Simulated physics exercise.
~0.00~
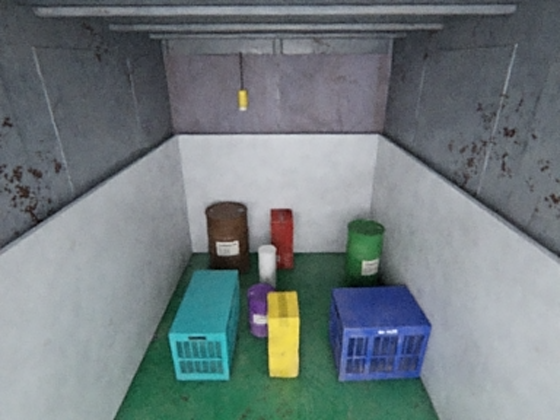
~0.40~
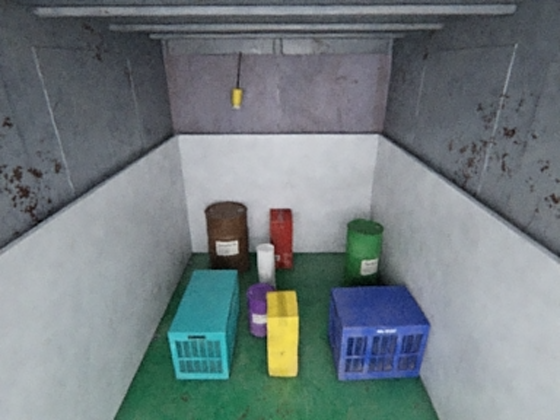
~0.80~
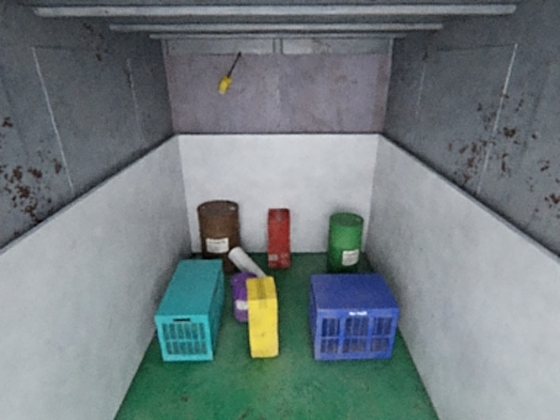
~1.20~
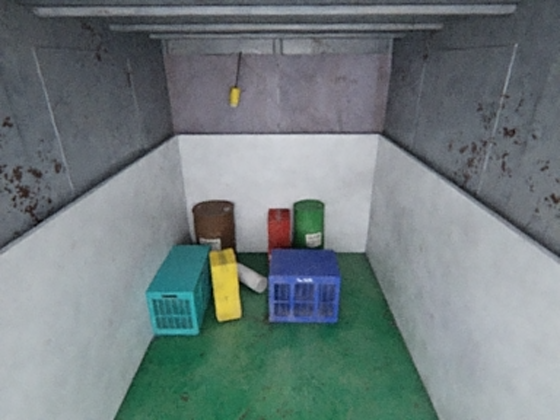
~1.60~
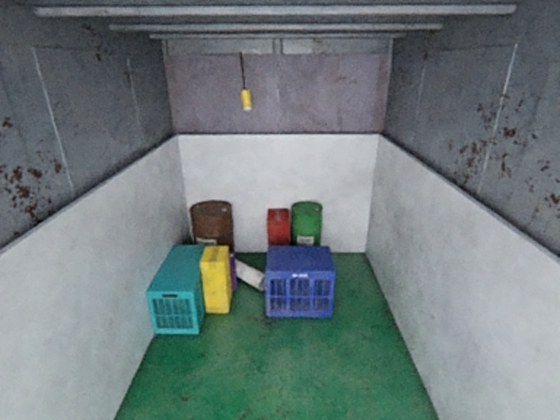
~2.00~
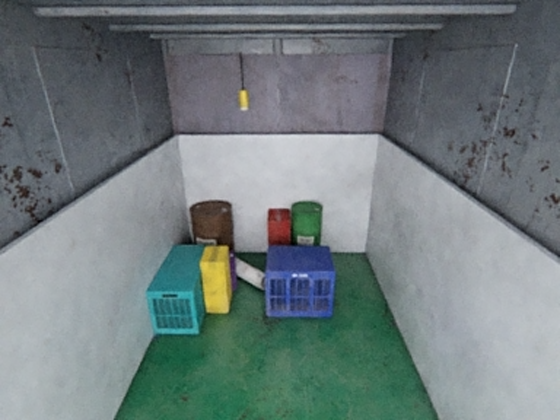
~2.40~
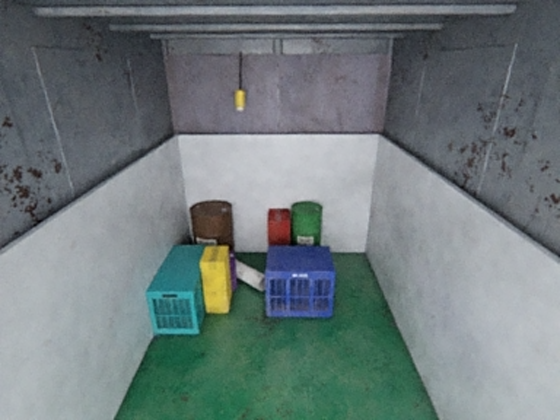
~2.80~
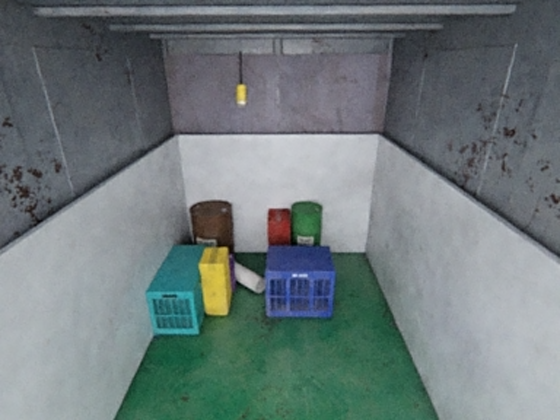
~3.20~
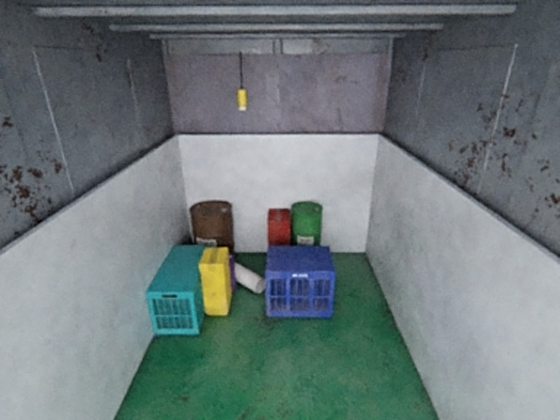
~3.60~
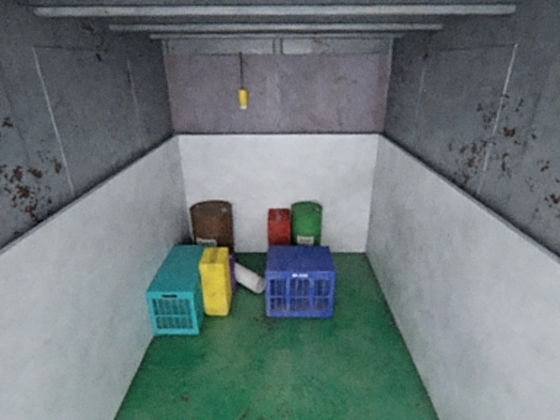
The clip opens on the back of a cargo hold with a green floor, where drums, boxes, canisters and two slatted chests stand beneath a hanging yellow lamp. The lamp swings left, and the white canister tips over as the turquoise chest, the blue chest, the yellow box, the purple canister and the green drum slide forwards and left. They keep sliding until the green drum stands beside the red box and the yellow box sits close to the turquoise chest. The brown drum and red box barely move. At the end, the white canister lies between the yellow box and blue chest, while everything else remains upright.
